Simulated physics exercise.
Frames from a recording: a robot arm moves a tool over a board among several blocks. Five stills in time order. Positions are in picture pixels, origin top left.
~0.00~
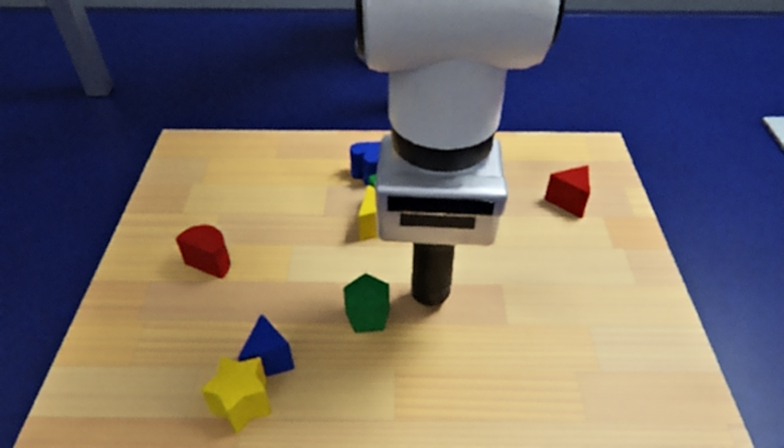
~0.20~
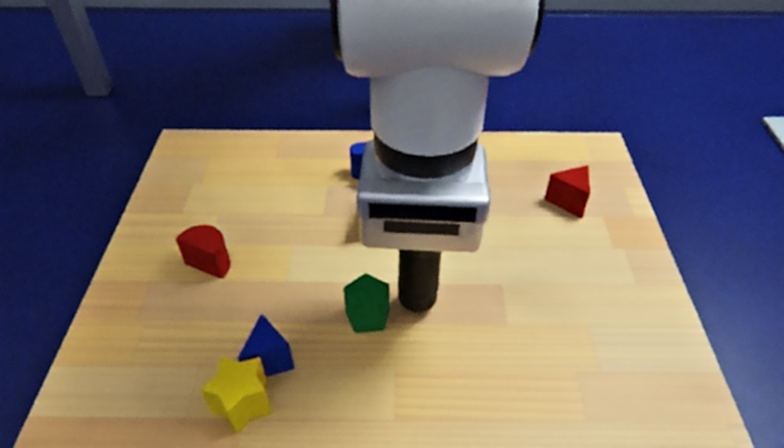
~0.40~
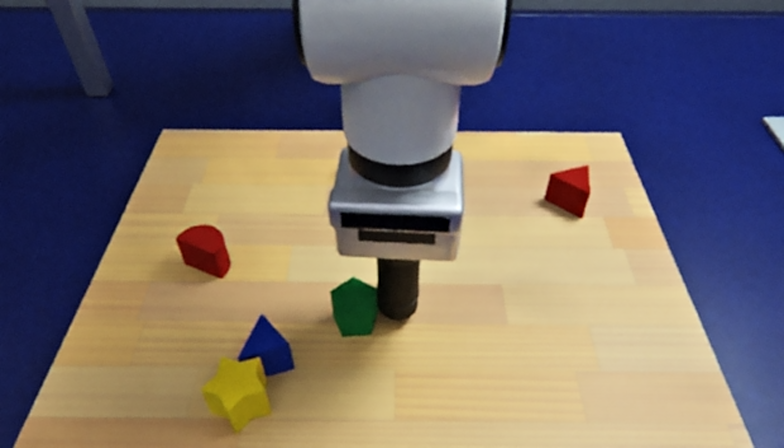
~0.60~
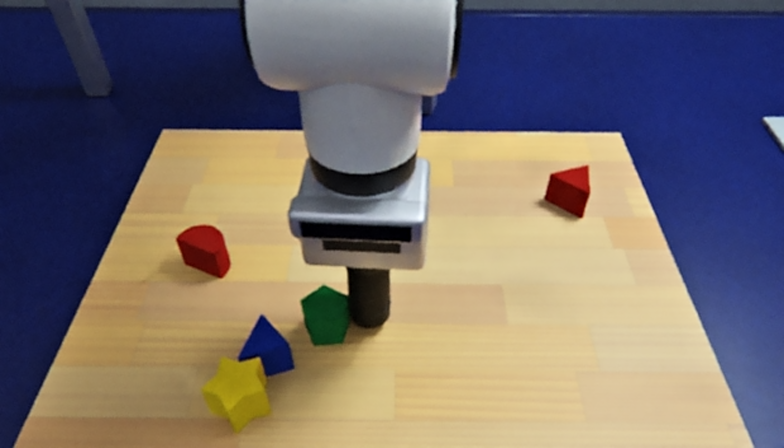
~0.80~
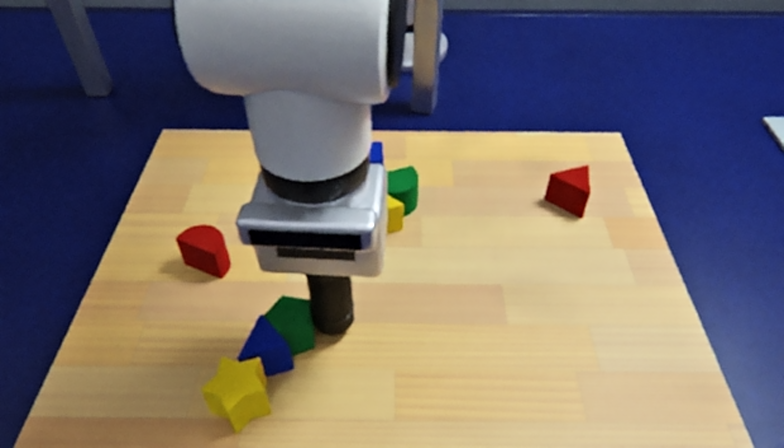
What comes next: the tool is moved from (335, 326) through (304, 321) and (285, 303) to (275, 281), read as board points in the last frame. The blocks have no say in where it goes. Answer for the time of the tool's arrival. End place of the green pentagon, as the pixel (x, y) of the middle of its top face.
The centre of its top face lies at (250, 309).
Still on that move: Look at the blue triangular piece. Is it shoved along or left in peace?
Shifted out of place.
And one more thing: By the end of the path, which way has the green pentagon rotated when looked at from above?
My prediction: CCW.
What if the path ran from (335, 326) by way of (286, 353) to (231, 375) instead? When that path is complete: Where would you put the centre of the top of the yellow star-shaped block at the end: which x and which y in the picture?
Its top middle will sit at (215, 401).
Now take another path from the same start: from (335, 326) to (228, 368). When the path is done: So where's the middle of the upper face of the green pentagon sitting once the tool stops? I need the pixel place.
The answer is (174, 347).
What follows on the original path. Halfway along, tool (290, 306); yellow star-shaped block (229, 387), turned 20° anticlockwise; blue triangular piece (238, 342), turned 30° anticlockwise; green pentagon (250, 309), turned 35° anticlockwise.
At the end, tool (273, 274); red D-shaped block not moved; yellow star-shaped block (229, 387), turned 20° anticlockwise; blue triangular piece (238, 342), turned 30° anticlockwise; green pentagon (250, 309), turned 35° anticlockwise.
